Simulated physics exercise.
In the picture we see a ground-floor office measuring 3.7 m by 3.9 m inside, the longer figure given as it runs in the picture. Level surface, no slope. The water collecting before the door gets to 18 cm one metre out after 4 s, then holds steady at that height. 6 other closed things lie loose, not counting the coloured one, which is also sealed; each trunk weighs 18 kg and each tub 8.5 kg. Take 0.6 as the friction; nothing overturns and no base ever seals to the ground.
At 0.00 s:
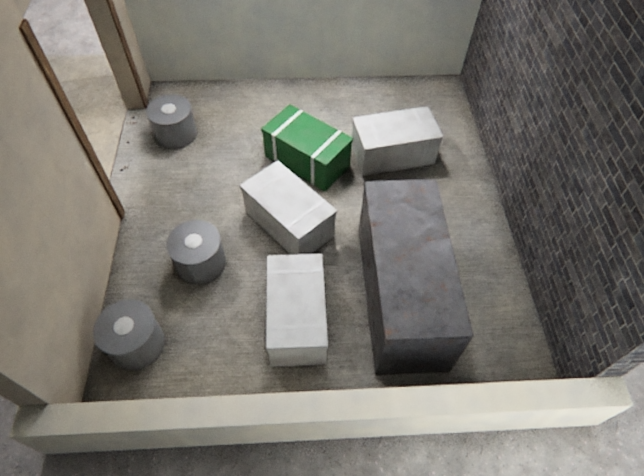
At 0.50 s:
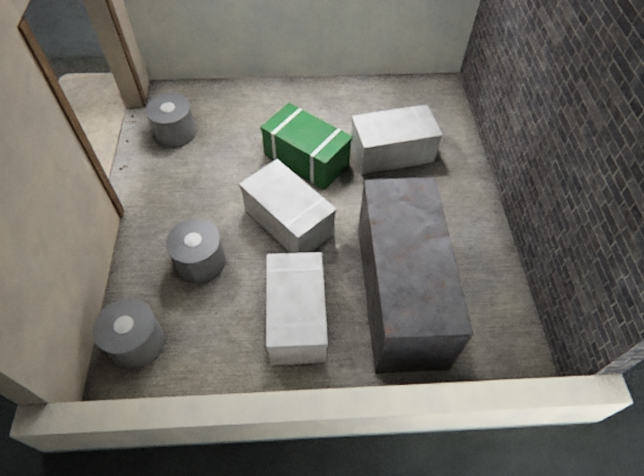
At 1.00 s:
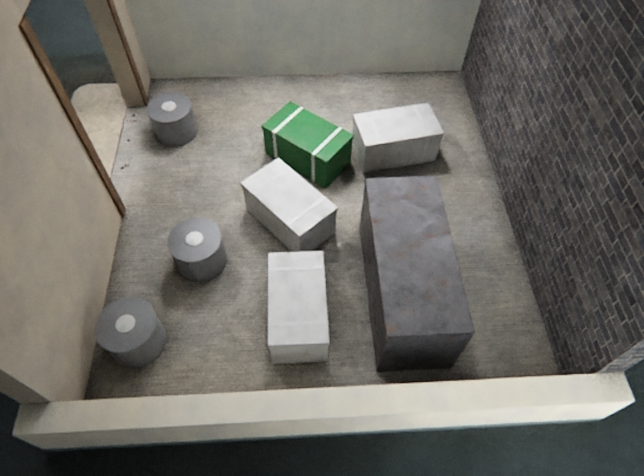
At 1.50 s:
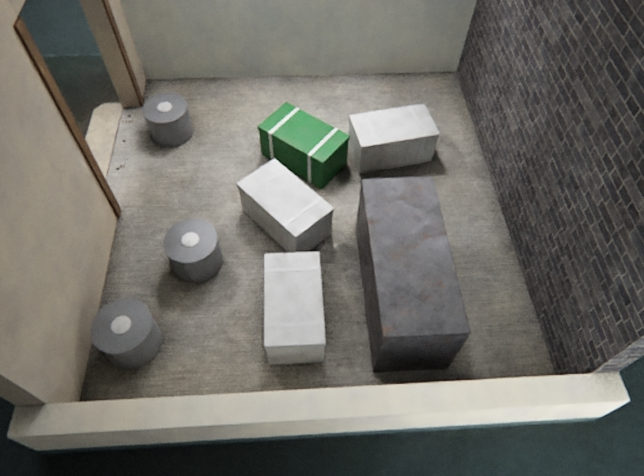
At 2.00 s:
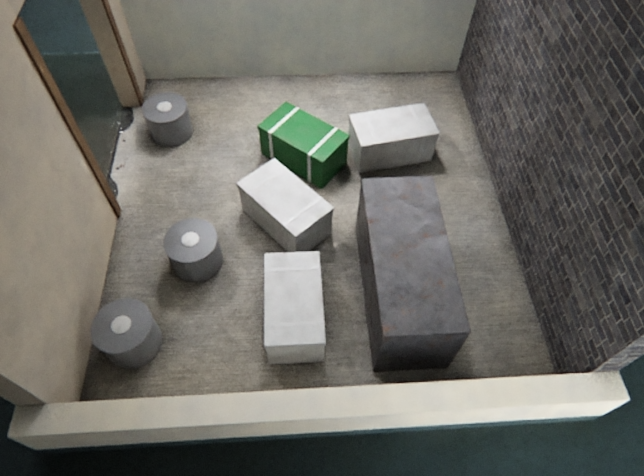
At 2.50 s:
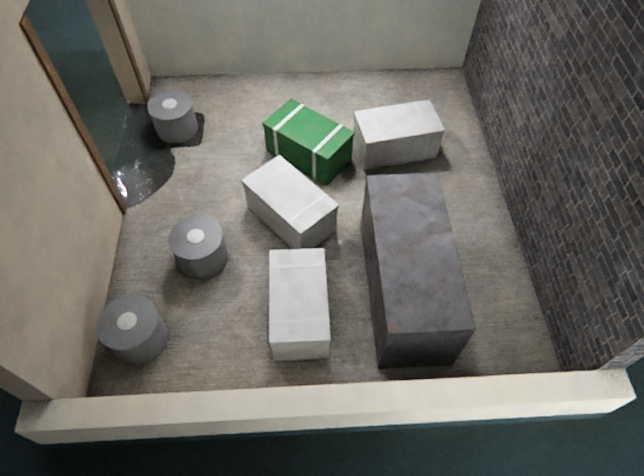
Dark water pooling outside a walled room and spreading in through the left doorway, while the green trunk and pale boxes stay still.
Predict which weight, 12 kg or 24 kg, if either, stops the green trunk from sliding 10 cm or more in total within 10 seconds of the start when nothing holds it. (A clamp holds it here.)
My prediction: Neither weight does.
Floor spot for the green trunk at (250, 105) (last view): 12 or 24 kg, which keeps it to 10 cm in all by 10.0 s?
Looking at the loads, neither keeps it.
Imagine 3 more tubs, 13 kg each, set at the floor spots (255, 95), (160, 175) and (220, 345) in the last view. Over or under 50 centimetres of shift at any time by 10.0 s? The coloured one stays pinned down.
One by one: Too far, too far and not far enough.
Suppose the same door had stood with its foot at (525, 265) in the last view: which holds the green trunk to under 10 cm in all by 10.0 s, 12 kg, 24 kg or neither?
In that case only the heavier option works.
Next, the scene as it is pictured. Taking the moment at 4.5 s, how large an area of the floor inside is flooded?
Roughly 4.5 m2.
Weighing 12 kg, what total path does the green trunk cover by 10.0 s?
Some 250 centimetres of travel in total.
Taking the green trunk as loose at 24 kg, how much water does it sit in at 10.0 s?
Something like 11 centimetres.
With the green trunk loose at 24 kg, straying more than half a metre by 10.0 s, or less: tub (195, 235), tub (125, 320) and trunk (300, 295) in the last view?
In order: Within the mark, within the mark, above the mark.
After 3.5 s the green trunk would be 0 cm from its start with 12 kg and 0 cm from its start with 24 kg; 0 cm of water round it then.
After 4.5 s the green trunk would be 10 cm from its start with 12 kg and 1 cm from its start with 24 kg; 5 cm of water round it then.
After 7.0 s the green trunk would be 121 cm from its start with 12 kg and 35 cm from its start with 24 kg; 6 cm of water round it then.
After 10.0 s the green trunk would be 158 cm from its start with 12 kg and 115 cm from its start with 24 kg; 11 cm of water round it then.
